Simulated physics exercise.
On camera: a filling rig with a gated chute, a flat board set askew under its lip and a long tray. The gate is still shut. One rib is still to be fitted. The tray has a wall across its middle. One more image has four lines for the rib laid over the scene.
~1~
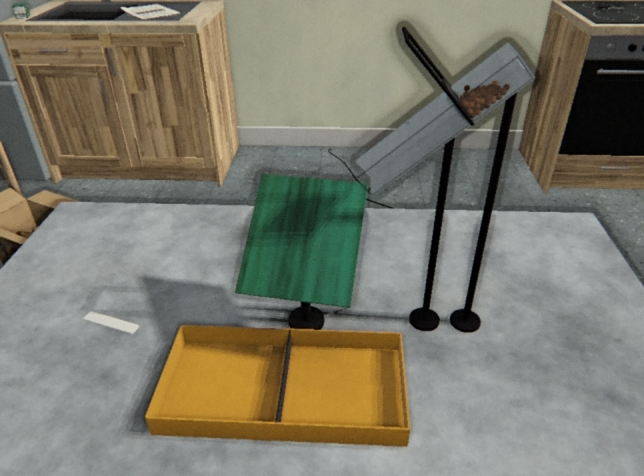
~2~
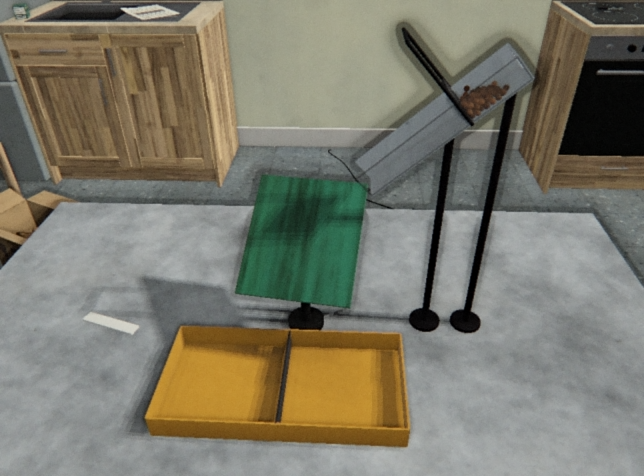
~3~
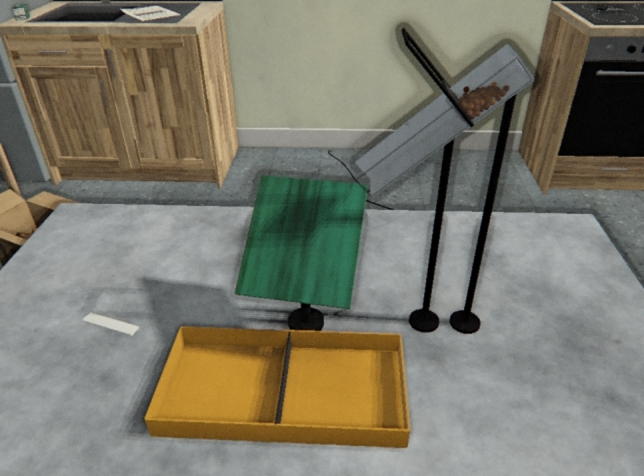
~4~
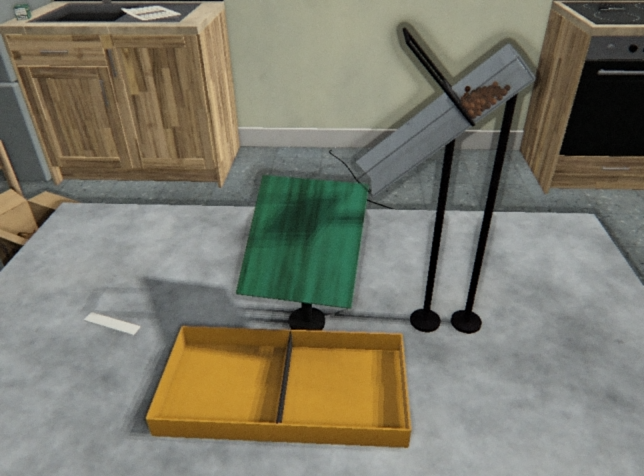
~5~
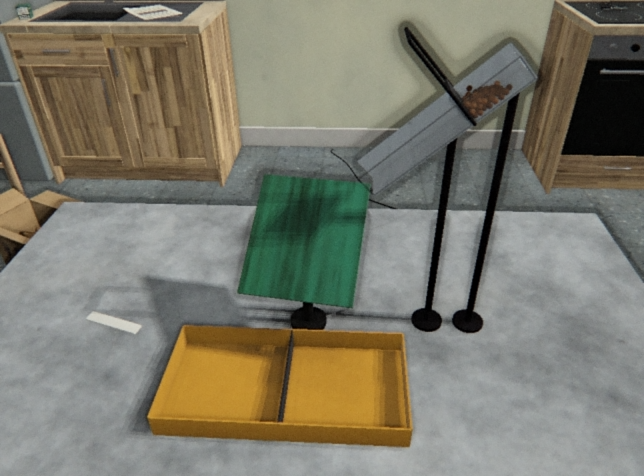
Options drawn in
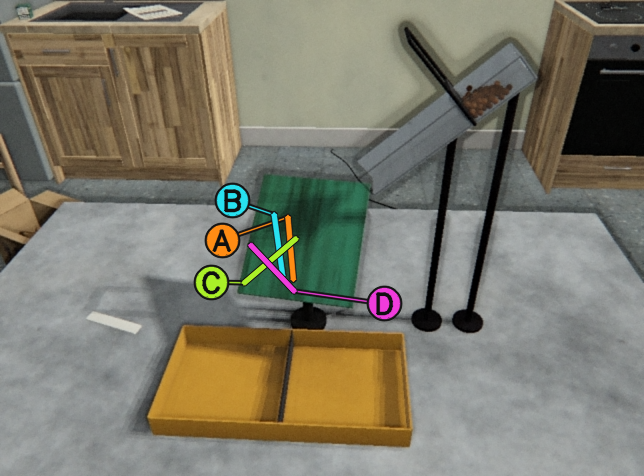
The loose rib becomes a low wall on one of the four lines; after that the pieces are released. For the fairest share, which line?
The answer is line B.
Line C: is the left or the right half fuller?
The left half.
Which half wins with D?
Right.
On the marked copy, line A from (287, 217) to (293, 279); line B from (274, 214) to (282, 275); line C from (295, 238) to (244, 282); line D from (250, 245) to (294, 291).
With A, of what is caught, about a quarter in the left half, most in the right.
With B, of what is caught, about half in the left half, about half in the right.
With C, of what is caught, nearly all in the left half, a small part in the right.
With D, of what is caught, a small part in the left half, nearly all in the right.
